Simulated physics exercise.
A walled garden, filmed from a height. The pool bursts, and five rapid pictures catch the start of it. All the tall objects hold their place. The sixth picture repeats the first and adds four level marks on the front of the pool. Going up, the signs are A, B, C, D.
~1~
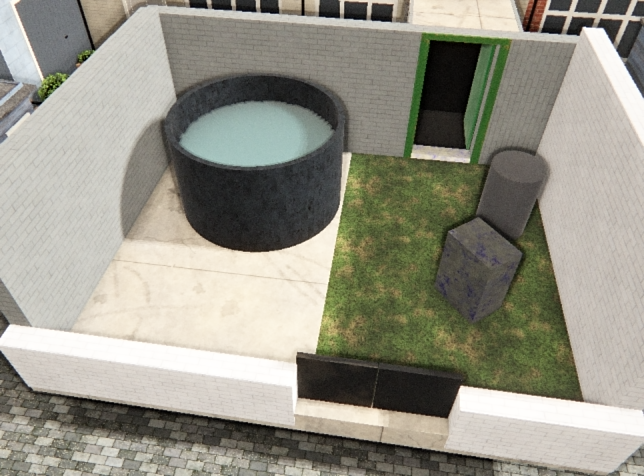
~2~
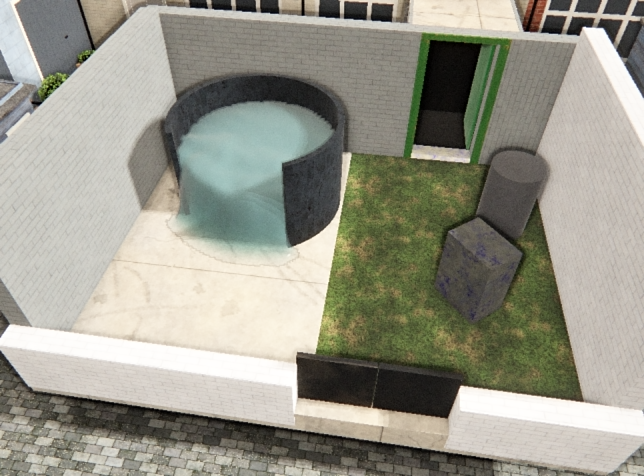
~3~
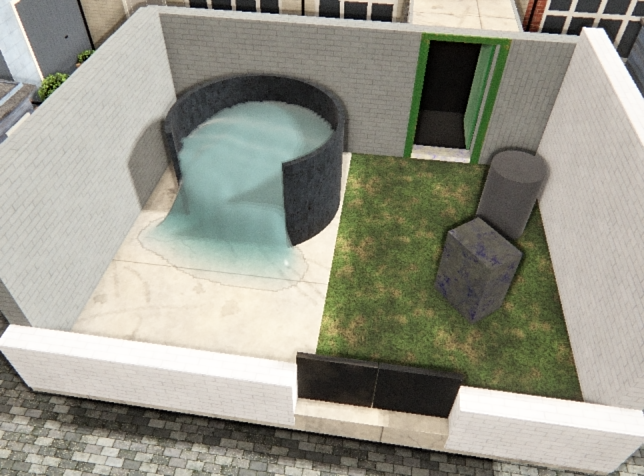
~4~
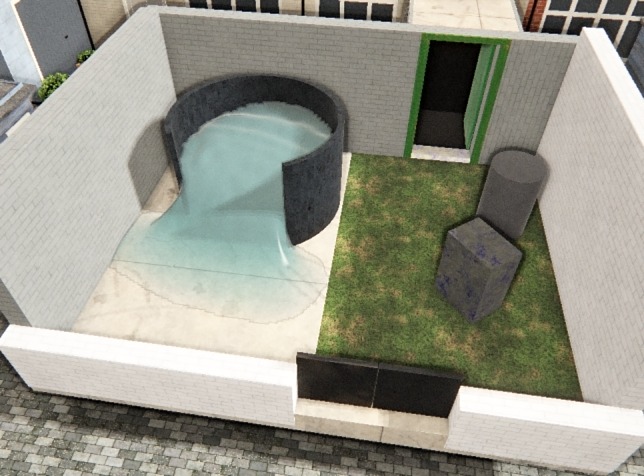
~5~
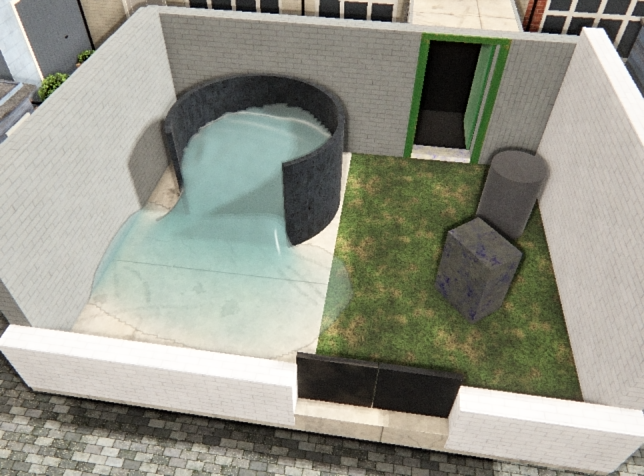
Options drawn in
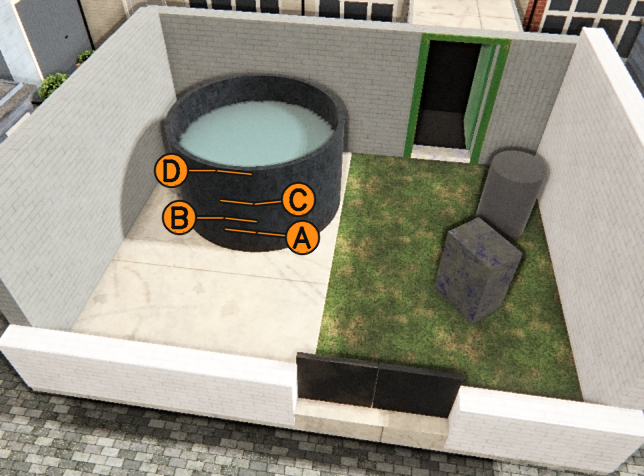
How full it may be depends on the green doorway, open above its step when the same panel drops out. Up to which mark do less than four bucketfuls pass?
Level B.
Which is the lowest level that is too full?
The answer is C.
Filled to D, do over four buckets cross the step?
Yes, it does.
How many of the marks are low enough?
Two of the four.
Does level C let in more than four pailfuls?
Yes, it does.
In orange, A at (241, 231); B at (239, 219); C at (237, 202); D at (233, 172); from the bottom up A, B, C, D.
If A is chosen, nothing gets over.
If B is chosen, a splash gets over, under a bucket.
If C is chosen, about 10 bucketfuls get in.
If D is chosen, dozens of bucketfuls pour in.
